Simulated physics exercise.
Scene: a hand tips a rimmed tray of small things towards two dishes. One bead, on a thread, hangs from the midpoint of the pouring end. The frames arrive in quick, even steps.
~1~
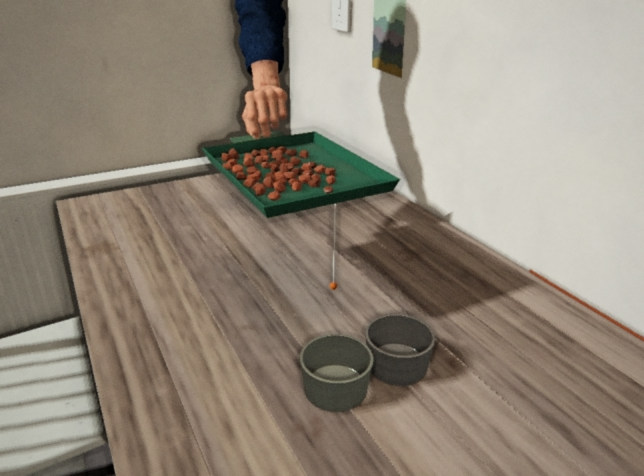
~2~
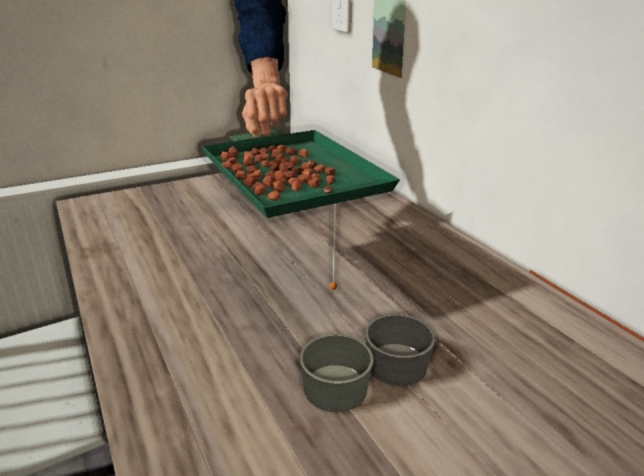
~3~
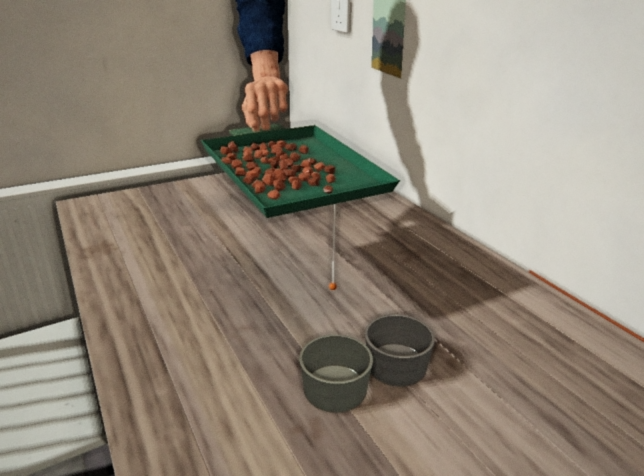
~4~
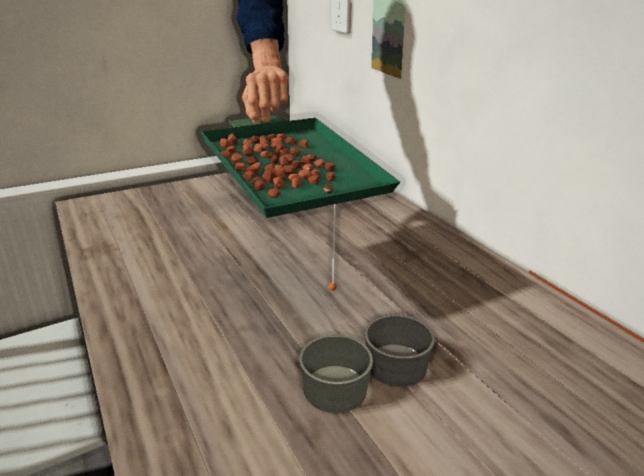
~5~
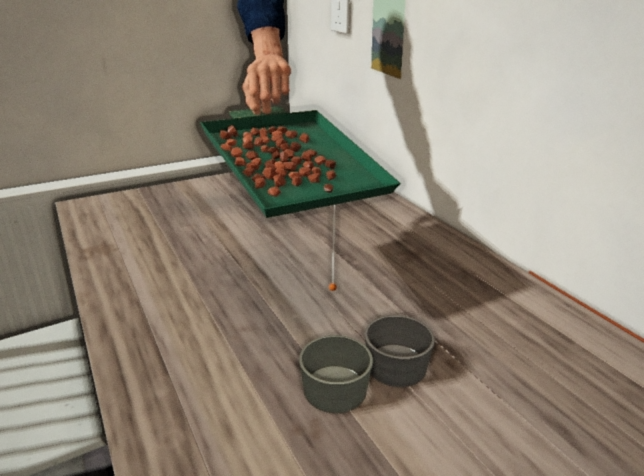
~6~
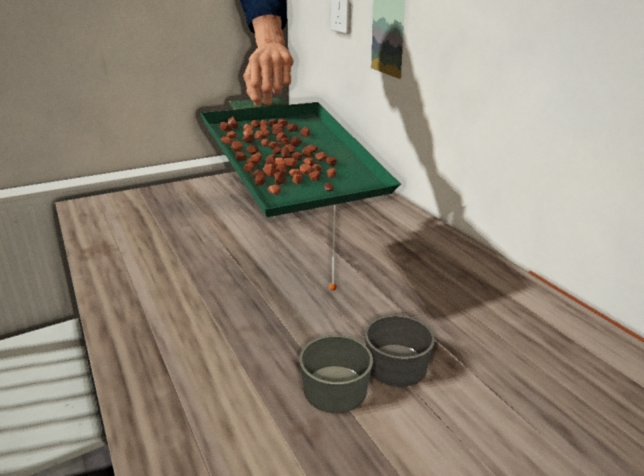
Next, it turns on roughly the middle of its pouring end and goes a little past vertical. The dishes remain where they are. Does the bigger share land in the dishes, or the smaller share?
The smaller share lands in them.
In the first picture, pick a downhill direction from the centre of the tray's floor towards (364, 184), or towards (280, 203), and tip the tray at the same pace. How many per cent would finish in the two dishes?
0 % then 0 %, roughly.
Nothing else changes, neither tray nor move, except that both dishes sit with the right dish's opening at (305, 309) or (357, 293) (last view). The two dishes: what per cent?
Roughly 10 per cent, and 20 per cent.
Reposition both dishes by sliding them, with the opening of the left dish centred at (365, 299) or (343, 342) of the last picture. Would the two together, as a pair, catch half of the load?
For the earlier try a smaller portion is kept, for the later one a smaller portion.
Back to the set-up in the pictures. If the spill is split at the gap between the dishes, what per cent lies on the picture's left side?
Around 50 %.
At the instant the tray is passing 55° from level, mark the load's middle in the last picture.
(331, 185).
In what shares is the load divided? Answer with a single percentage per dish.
So the left dish gets 0 % of the load, while the right one gets 0 %.
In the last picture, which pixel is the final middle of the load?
I'd say the middle ends up at about (360, 342).
Soon after the last picture, tray tipped steeply; all on the tray.
A little later, tray tipped right over; about two thirds on the tray; a small part outside both; about a quarter in the air.
Later still, tray tipped past a quarter turn; a stray few in the left dish; nearly all outside both.
At rest, tray tipped past a quarter turn; a stray few in the left dish; none in the right dish; nearly all outside both.
